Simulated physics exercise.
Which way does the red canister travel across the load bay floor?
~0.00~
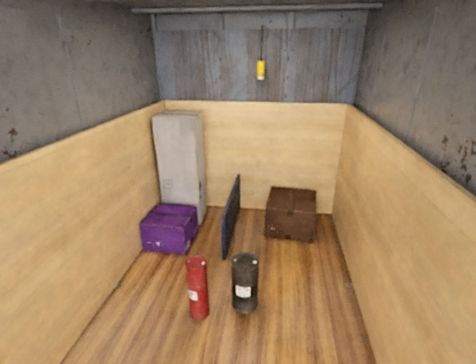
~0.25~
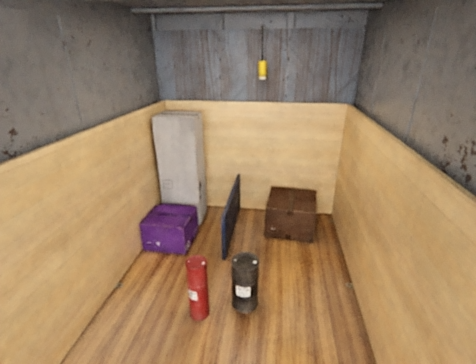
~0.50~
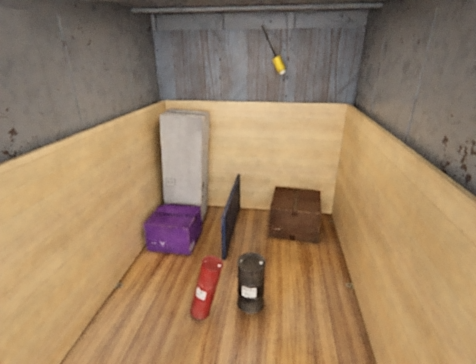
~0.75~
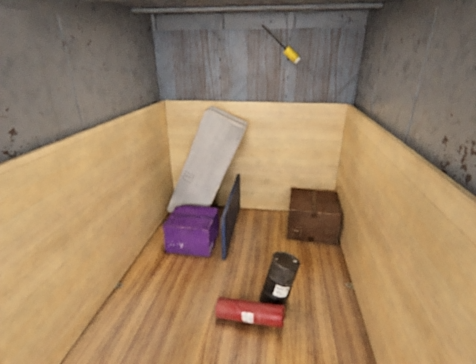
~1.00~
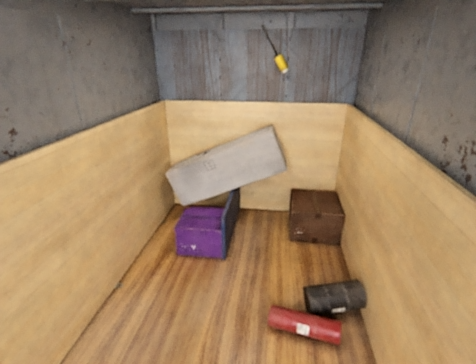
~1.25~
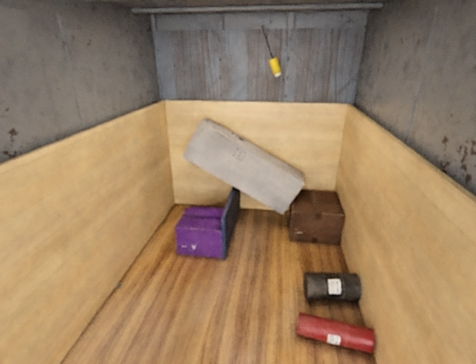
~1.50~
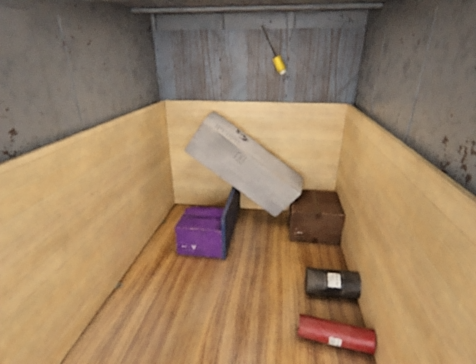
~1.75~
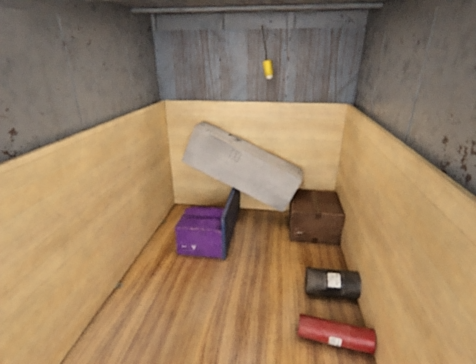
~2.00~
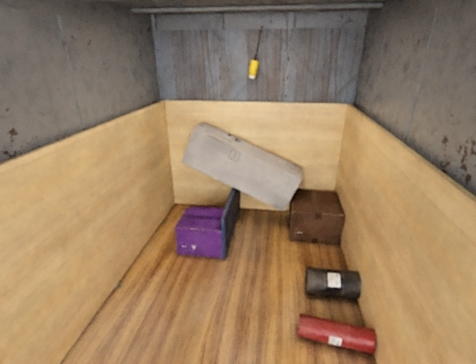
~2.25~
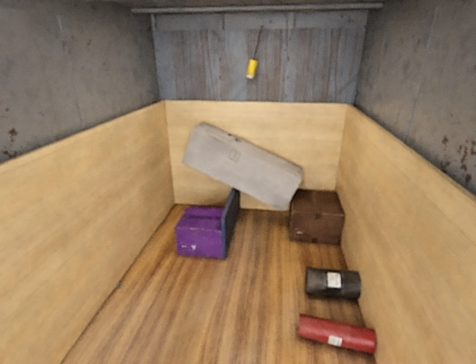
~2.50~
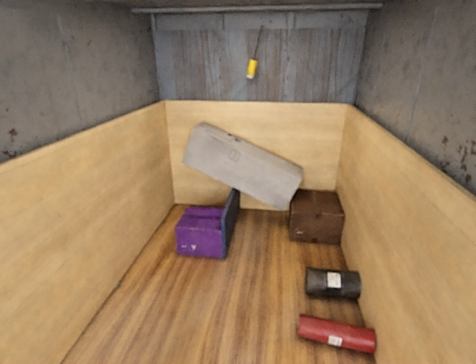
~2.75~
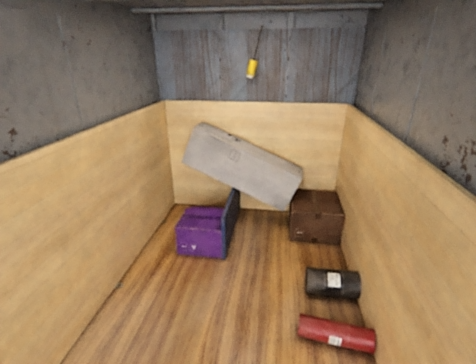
The red canister moves to the right, ending up on its side near the right wall.
